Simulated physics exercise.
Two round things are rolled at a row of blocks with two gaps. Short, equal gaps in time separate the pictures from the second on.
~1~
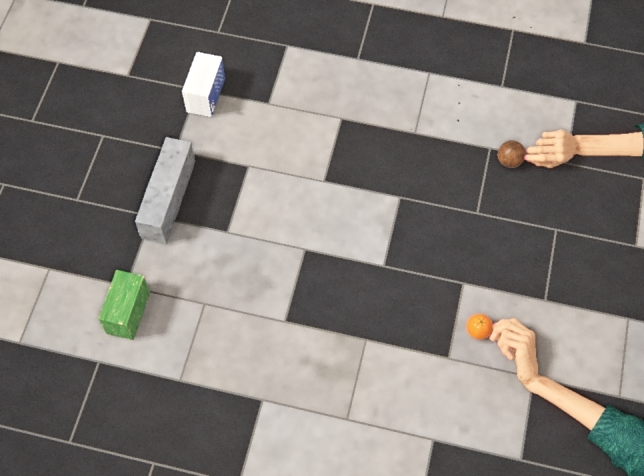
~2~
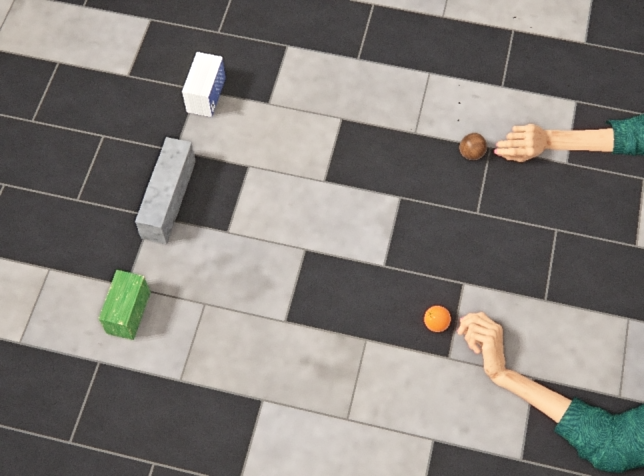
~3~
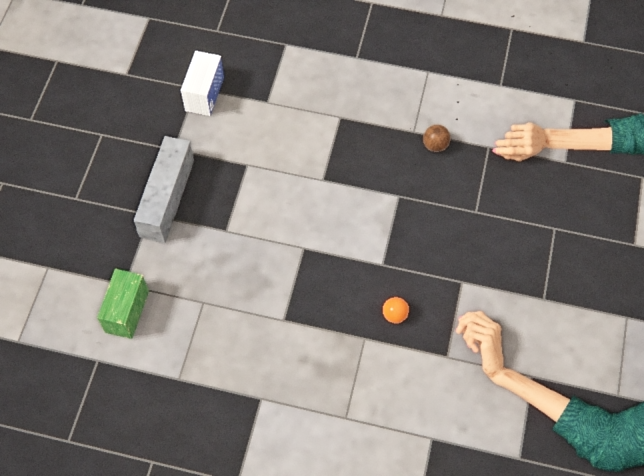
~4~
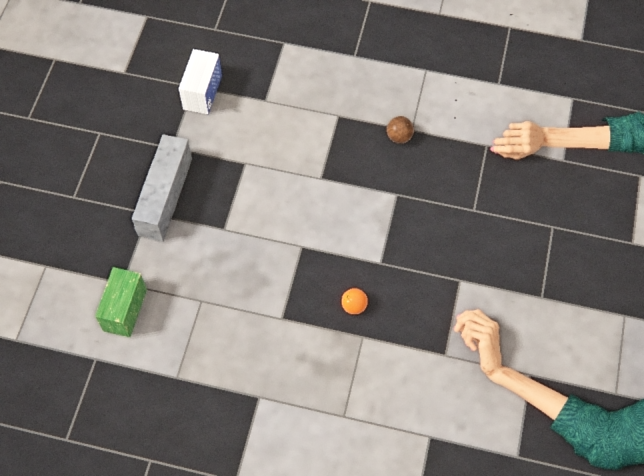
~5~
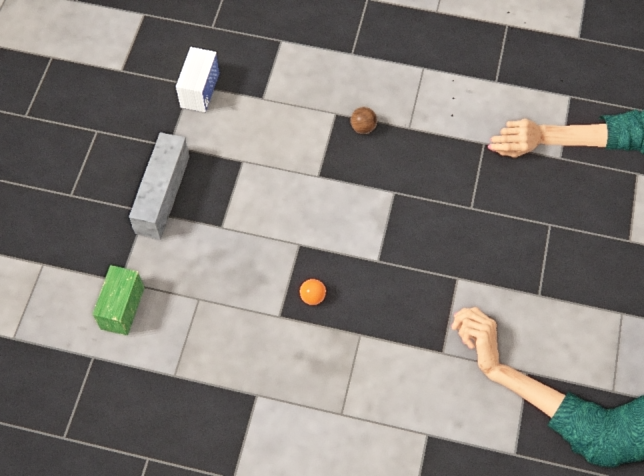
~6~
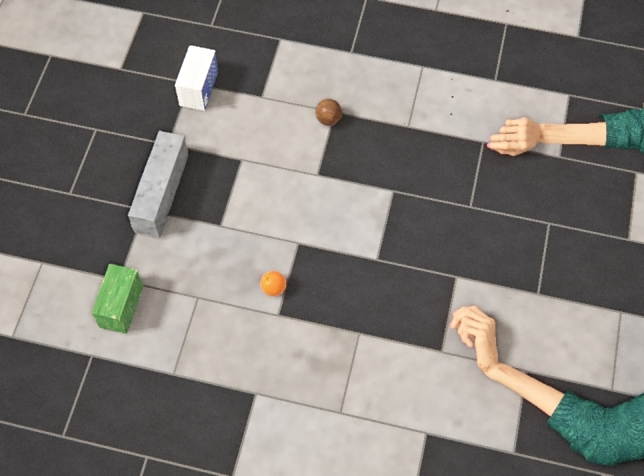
A floor of dark and pale grey rectangular tiles is seen from above at a slant. A white-and-blue block, a grey brick and a green block stand in a spaced row at left, while two green-sleeved arms reach in from the right with a brown ball and an orange one. The hands release the balls and stay behind as both roll steadily leftward, drifting slightly up the view.
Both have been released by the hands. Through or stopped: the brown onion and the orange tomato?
My prediction: The brown onion can't get by; the orange tomato gets by.
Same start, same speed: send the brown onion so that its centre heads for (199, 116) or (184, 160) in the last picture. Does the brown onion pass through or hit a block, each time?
Brown onion - aim 1: Goes between the blocks; aim 2: Runs into a block.
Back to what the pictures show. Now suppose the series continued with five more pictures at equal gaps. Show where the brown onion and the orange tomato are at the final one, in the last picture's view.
The brown onion will be at (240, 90) and the orange tomato at (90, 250).
Then, 0.28 s after the last picture, brown onion coming back near (223, 90); orange tomato heading on near (142, 259).
Then, 0.76 s after the last picture, brown onion coming back near (272, 100); orange tomato heading on.
Then, 1.14 s after the last picture, brown onion coming back near (305, 107); orange tomato heading on.
By the end, the brown onion is stopped; the orange tomato gets between the blocks.
